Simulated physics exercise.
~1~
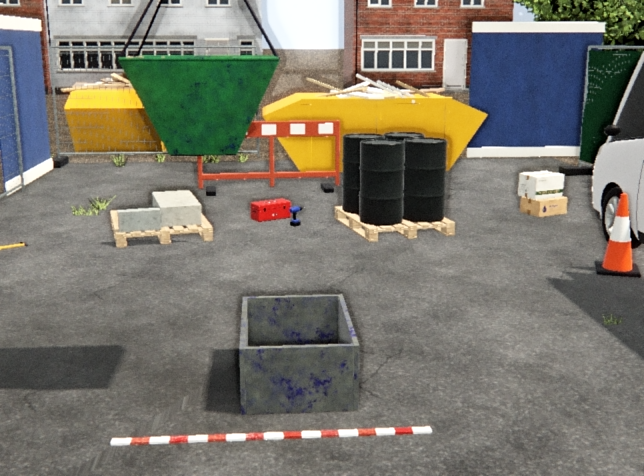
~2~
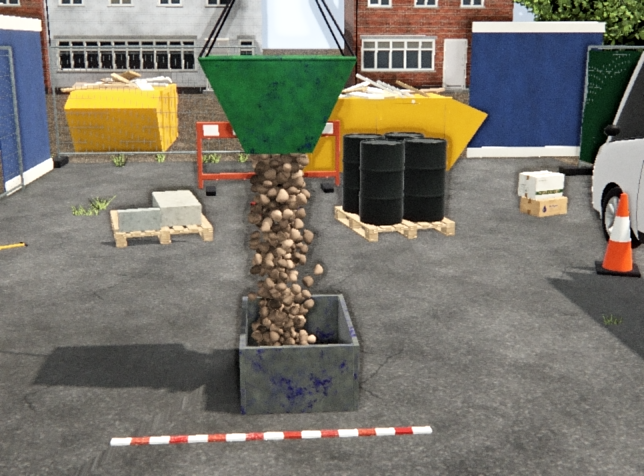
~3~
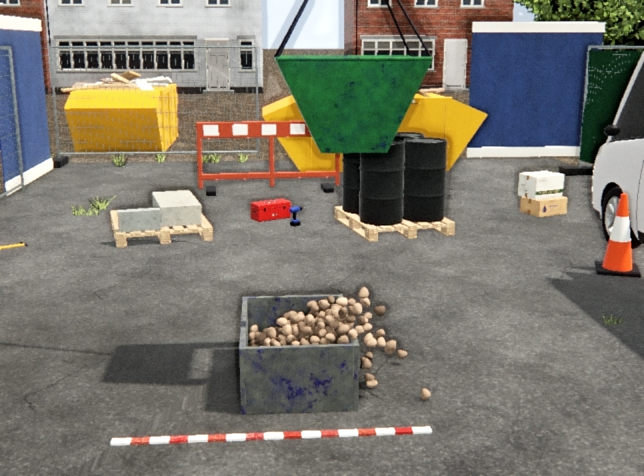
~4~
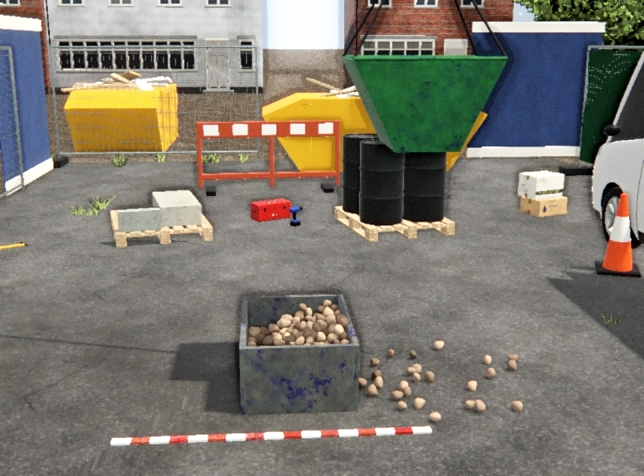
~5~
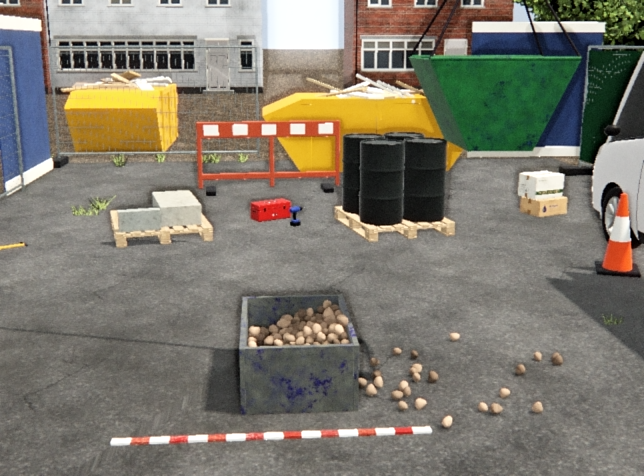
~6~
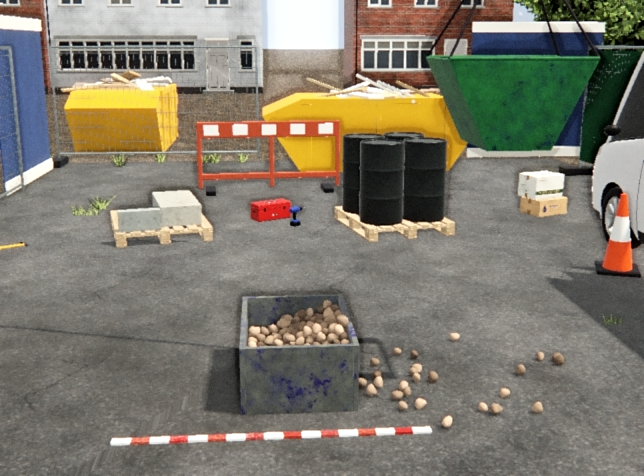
A paved yard with fencing, brick buildings and yellow skips behind is seen from a raised, still viewpoint. A green skip hangs from cables above an open grey bin, with a red-and-white striped staff lying in front, black drums on a pallet behind, and an orange cone and white vehicle at right. The skip moves rightwards and drops a column of brown, rounded stones into the bin. Emptied, it travels on while some stones spill over the bin's right side and scatter across the ground. Finally, most stones rest in the bin, a few lie to its right, and the skip hangs at upper right.
